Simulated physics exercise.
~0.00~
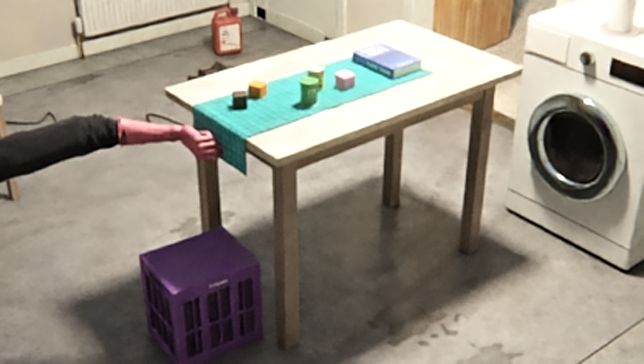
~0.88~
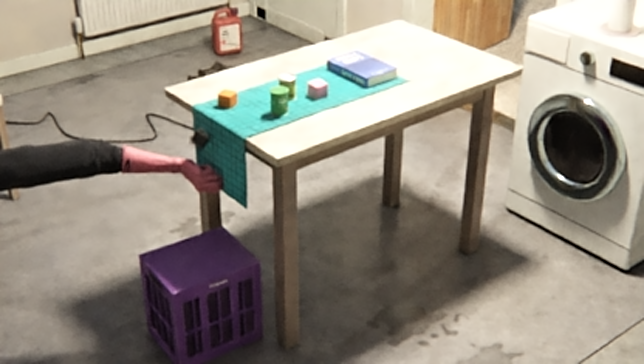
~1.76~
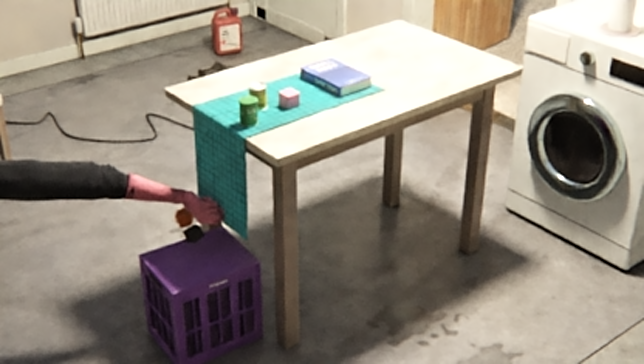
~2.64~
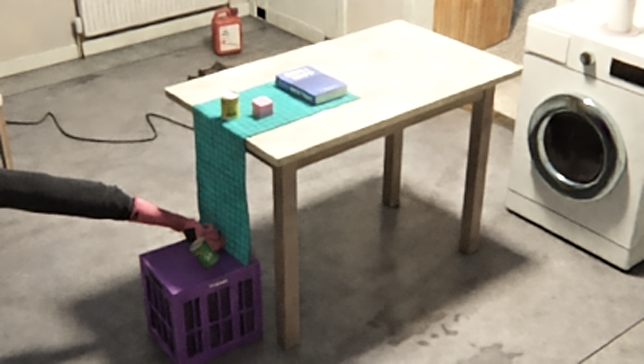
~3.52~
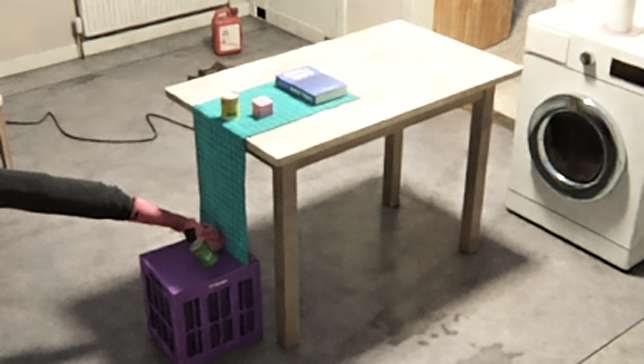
Utility room, a hand drawing a turquoise towel down to a purple crate, tipping off black cube, orange cube, then green can.
